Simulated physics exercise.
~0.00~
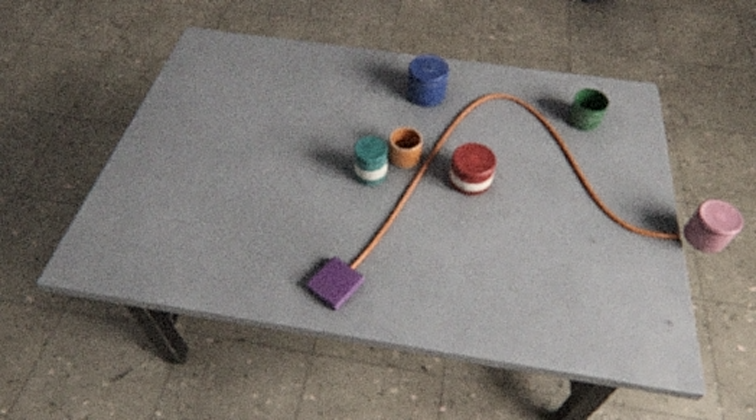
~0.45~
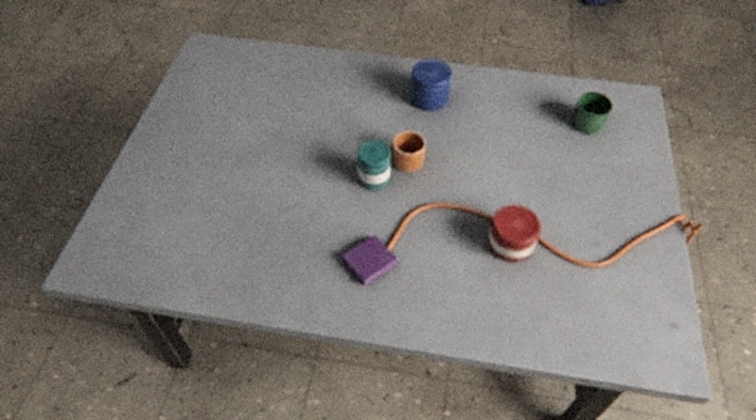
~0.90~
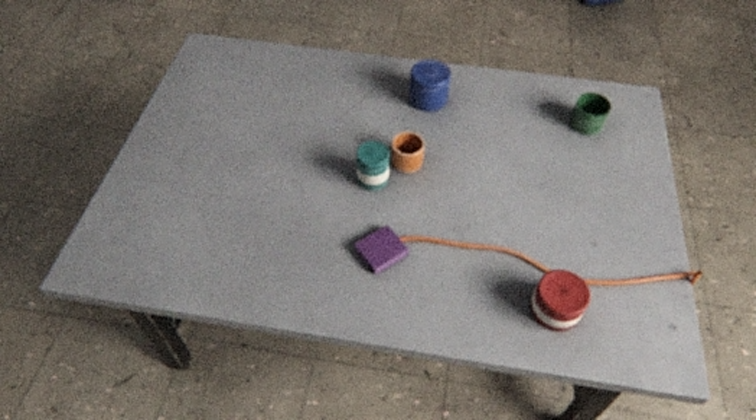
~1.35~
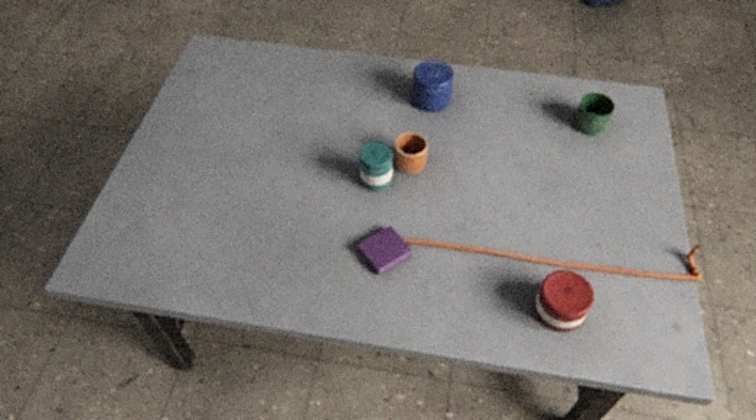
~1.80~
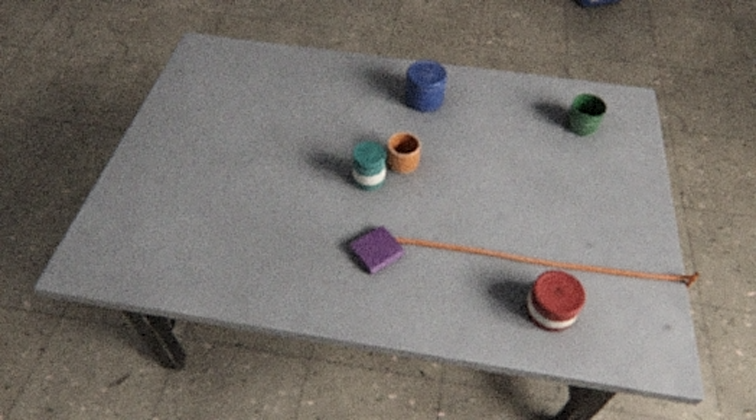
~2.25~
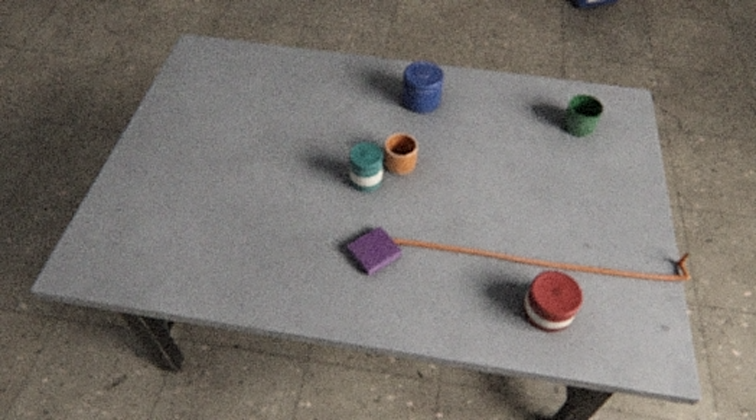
A pink cylinder sits at the right edge of a gray table, at the end of an orange cable that curves past a red tin to a flat purple block. The cylinder drops out of sight over the edge, and the cable pulls down and to the right, dragging the red tin along and drawing the purple block a shorter way right and slightly up. The tin slides on toward the lower right corner as the cable straightens. Finally the cable lies nearly straight above the tin, its end at the edge, while the blue, teal, orange and green containers remain standing in place.
